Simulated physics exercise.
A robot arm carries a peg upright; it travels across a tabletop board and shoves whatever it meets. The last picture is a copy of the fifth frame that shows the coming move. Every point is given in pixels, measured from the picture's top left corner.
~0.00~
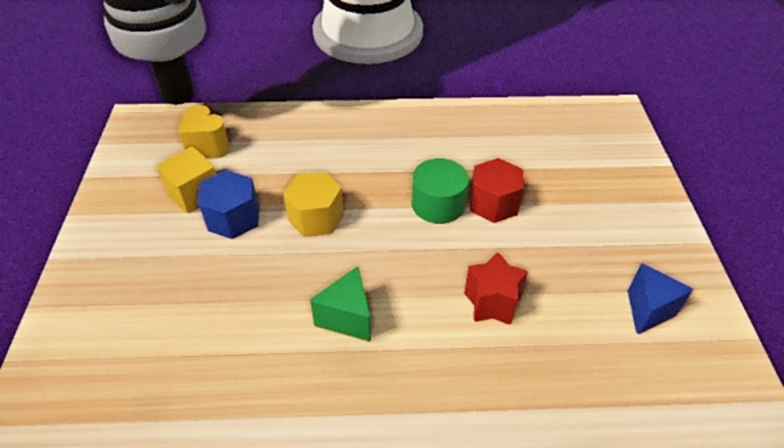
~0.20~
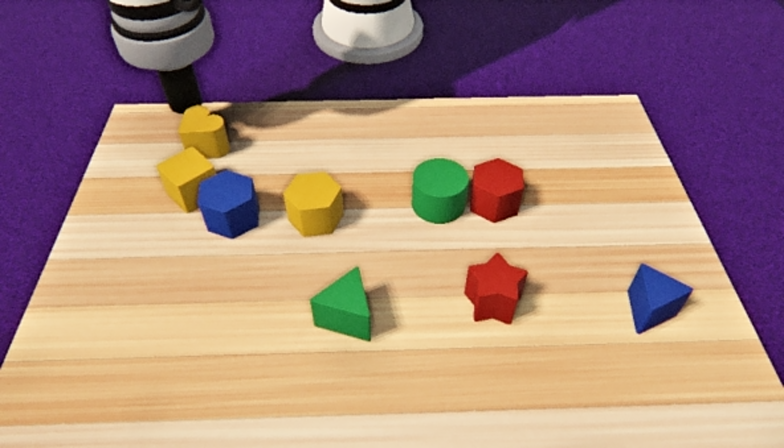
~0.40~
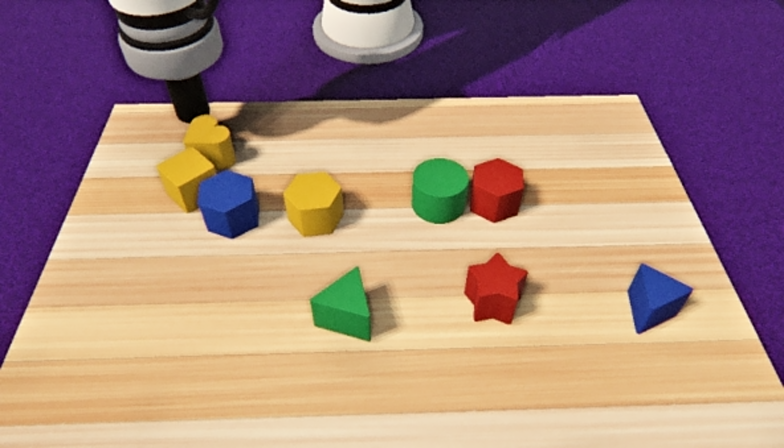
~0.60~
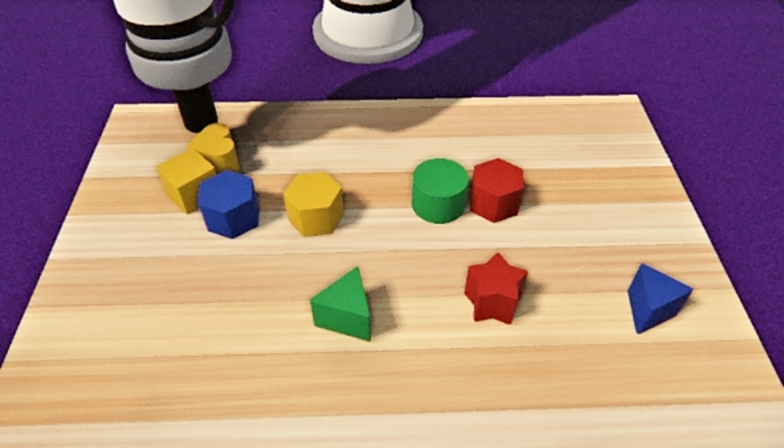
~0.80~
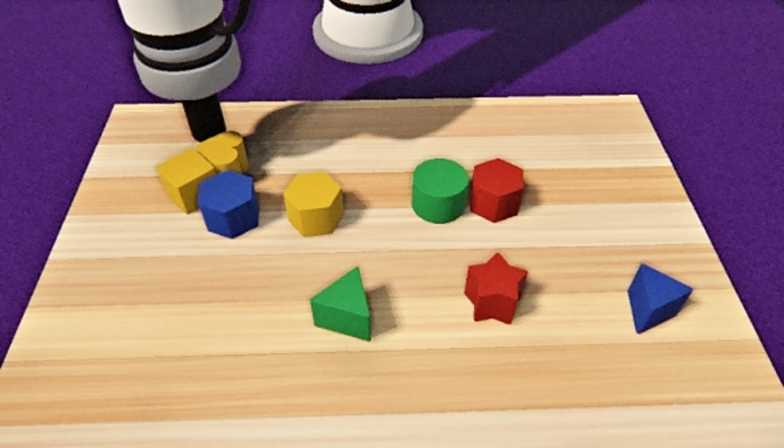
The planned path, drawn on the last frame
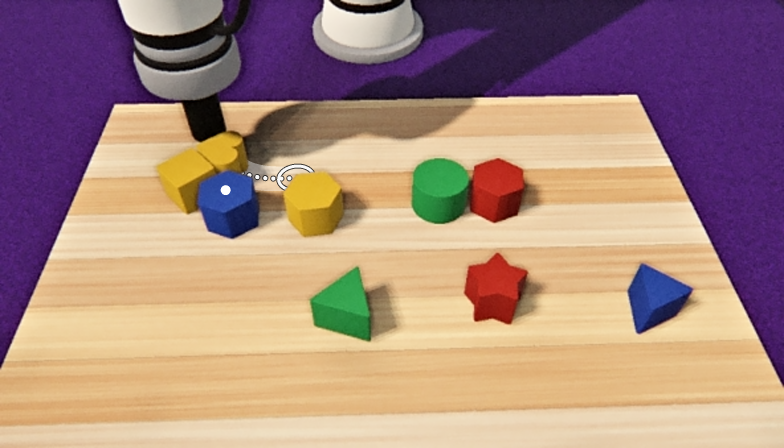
The clip shows coloured blocks on a wooden board over a purple surface as a black peg on a robotic arm moves in and nudges the yellow heart slightly down and right, beside the yellow and blue blocks, which stay still.
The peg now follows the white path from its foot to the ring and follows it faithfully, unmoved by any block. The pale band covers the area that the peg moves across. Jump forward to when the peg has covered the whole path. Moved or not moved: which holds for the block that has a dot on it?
It is shifted.
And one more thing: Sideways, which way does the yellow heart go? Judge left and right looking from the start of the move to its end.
The yellow heart is shifted sideways to the right, facing along the path from start to end.
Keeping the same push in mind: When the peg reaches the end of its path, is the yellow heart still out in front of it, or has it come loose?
Prediction: Slipped aside.
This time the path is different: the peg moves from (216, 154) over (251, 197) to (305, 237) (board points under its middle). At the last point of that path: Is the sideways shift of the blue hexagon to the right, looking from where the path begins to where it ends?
Going by the path, yes.
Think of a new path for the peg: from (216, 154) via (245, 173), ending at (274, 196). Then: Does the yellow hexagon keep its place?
No - that is not the case.
The line goes from (216, 154) over (235, 170) and (263, 178) to (296, 178); the dot is on the blue hexagon.
The first path, step by step. Halfway along, peg at (245, 155); yellow heart at (252, 171), turned 20° clockwise; blue hexagon at (230, 210), turned 30° clockwise.
At the end, peg at (293, 157); yellow square piece unmoved; yellow heart at (268, 177), turned 50° clockwise; blue hexagon at (231, 213), turned 40° clockwise.
